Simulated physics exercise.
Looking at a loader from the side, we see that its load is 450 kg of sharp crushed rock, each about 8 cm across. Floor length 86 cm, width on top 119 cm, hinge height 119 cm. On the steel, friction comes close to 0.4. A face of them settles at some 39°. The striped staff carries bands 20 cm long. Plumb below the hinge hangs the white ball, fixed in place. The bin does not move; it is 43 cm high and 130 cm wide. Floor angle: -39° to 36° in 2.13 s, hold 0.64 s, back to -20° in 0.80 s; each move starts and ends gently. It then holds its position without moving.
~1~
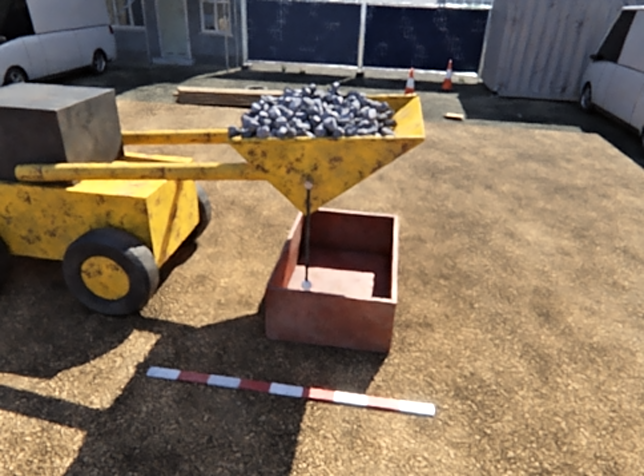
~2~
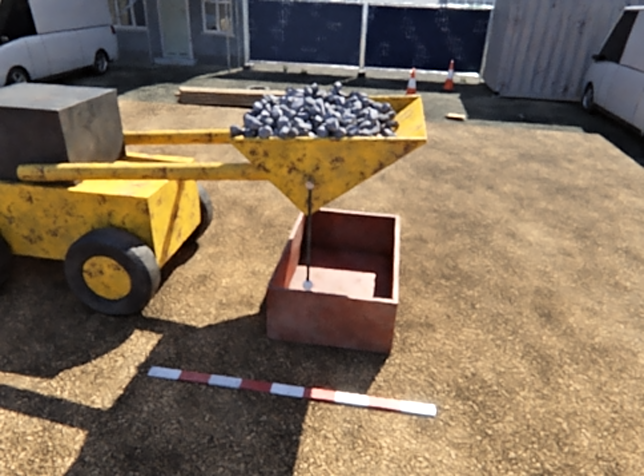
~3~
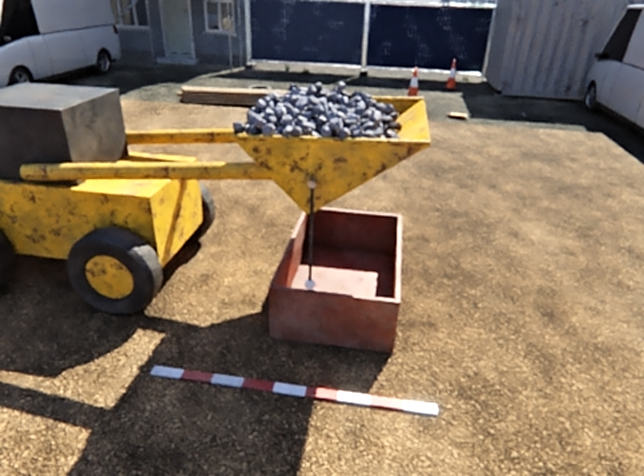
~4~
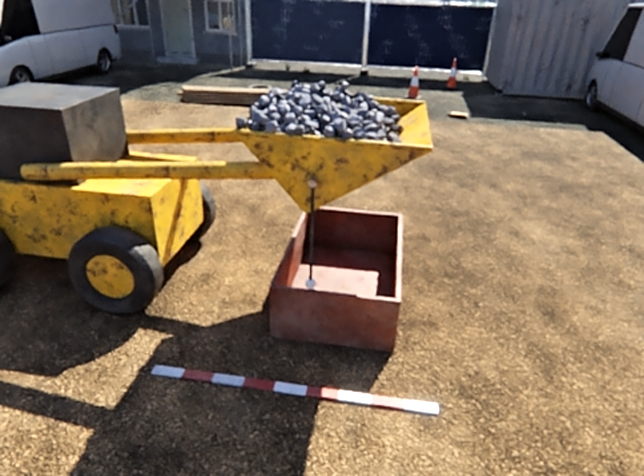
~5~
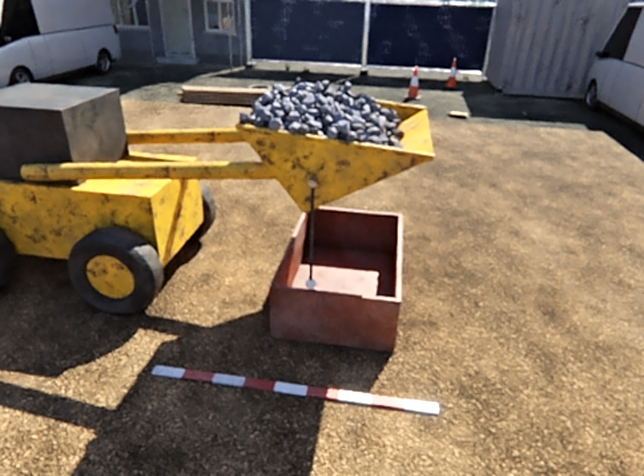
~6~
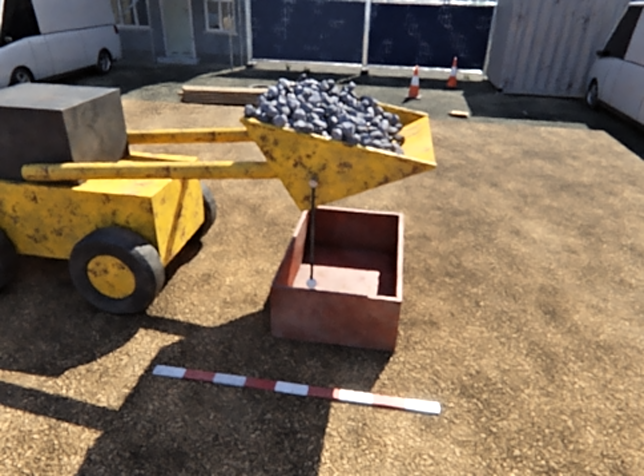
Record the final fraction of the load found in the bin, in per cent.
Final fraction: About 0 %.
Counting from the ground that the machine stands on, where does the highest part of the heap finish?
The top of the heap ends up around 40 cm above that ground.
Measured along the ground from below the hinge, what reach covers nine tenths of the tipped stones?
I'd say near 140 cm ahead of it.
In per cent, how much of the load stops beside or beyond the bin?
Something like 100 out of every hundred parts of the load ends up there.
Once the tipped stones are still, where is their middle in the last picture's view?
The stones end up centred near (443, 293).
A little later the floor is at 24°; 97 % in the bucket, 3 % beside or beyond the bin; the foremost stones are at (421, 216).
Then the floor is at 36°; 34 % in the bucket, 4 % in the bin, 61 % beside or beyond the bin; the foremost stones are at (484, 297).
Later still the floor is at -20°; 0 % in the bucket, 100 % beside or beyond the bin; the foremost stones are at (579, 334).
In the end the floor is at -20°; 0 % in the bucket, 100 % beside or beyond the bin; the foremost stones are at (579, 334).
